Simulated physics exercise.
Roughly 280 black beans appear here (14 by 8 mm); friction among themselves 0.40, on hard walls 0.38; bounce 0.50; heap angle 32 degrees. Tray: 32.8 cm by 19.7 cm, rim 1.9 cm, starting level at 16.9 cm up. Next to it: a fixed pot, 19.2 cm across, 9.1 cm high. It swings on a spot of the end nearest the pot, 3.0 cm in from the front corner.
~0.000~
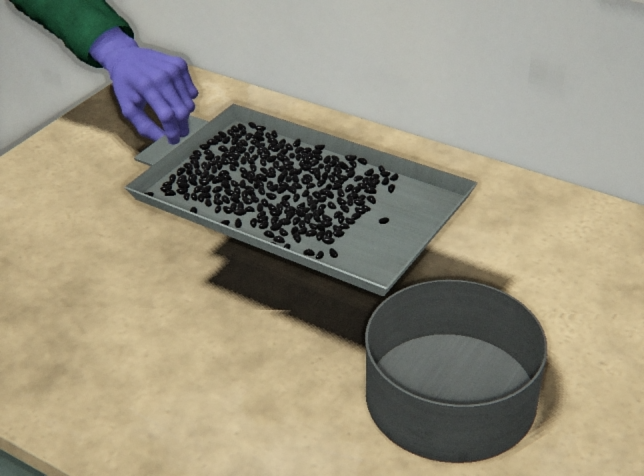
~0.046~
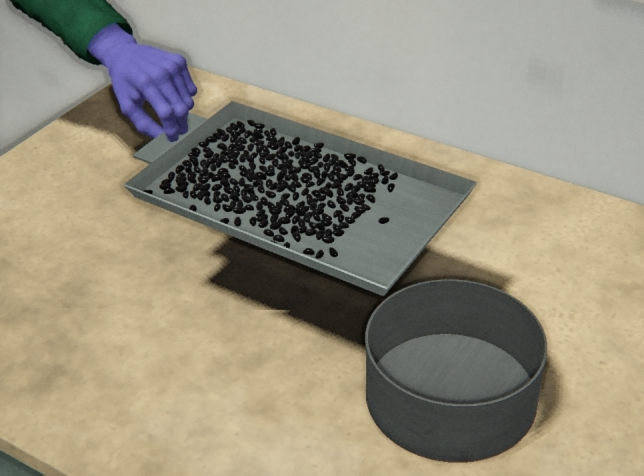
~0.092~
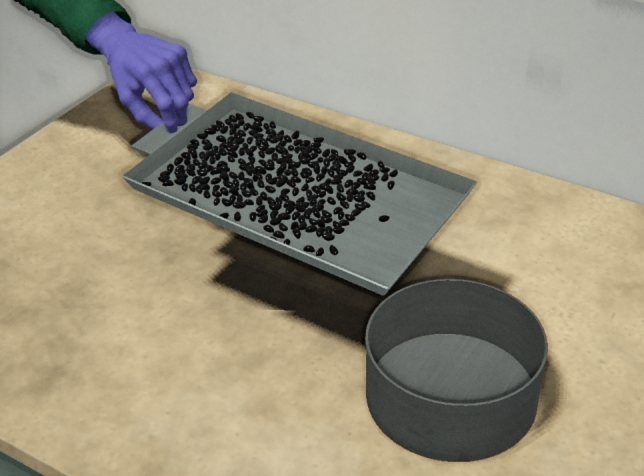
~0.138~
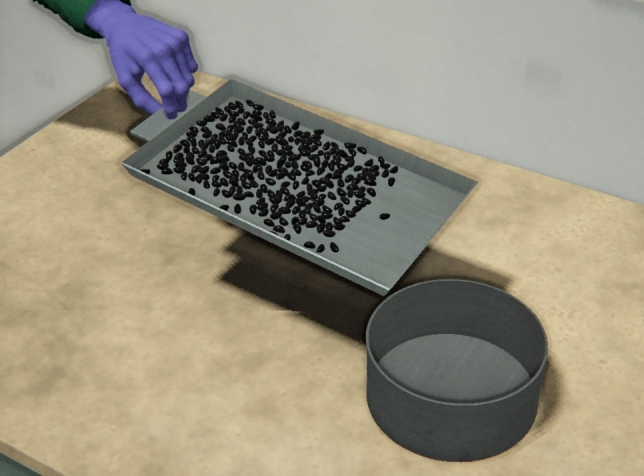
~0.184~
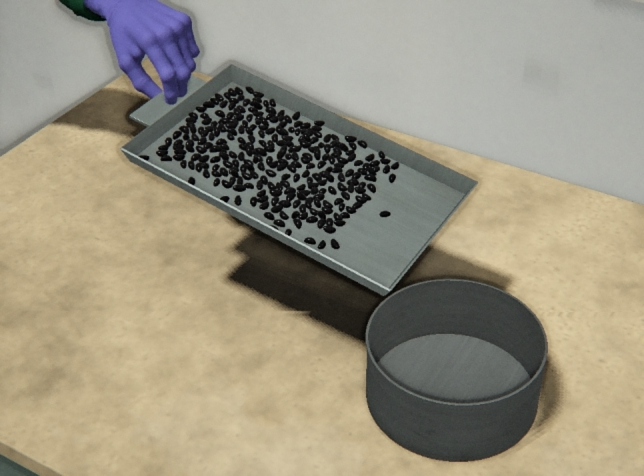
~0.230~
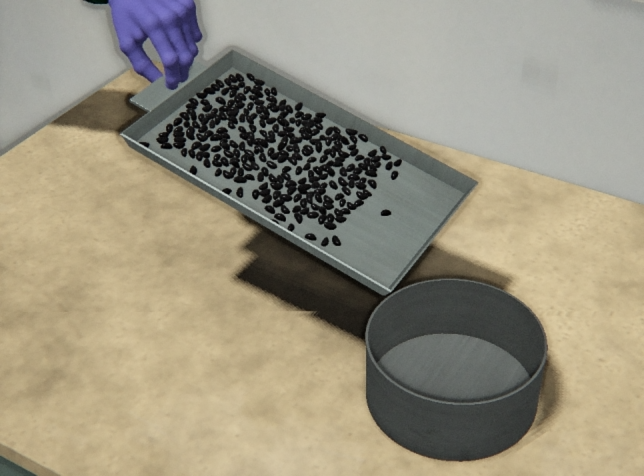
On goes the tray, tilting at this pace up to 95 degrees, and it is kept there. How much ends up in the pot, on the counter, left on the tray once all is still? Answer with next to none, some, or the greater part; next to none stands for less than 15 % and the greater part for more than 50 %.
Pot: The greater part; counter: Some; tray: Next to none.
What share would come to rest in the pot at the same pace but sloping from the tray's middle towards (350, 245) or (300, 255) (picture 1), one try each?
That would be close to 80 per cent, then close to 25 per cent.
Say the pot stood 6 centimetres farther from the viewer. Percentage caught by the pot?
Share in pot: Approx. 80 %.
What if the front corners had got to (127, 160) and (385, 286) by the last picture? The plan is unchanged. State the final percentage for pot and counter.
Pot: 60, counter: 40.
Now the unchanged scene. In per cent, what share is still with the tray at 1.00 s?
Close to 15 in a hundred parts of the load.
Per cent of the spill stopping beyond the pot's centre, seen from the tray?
About 80 percent of the spill.
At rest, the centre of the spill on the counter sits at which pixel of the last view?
About (558, 345).
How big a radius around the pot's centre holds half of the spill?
16 cm.
After 0.69 s, tilt 53 degrees; the tray holds 95 %, the pot 0 %.
After 1.00 s, tilt 78 degrees; the tray holds 15 %, the pot 60 %.
After 1.41 s, tilt 95 degrees; the tray holds 0 %, the pot 80 %.
At rest (2.5 s), pot 75 %, counter 20 %, tray 0 %.
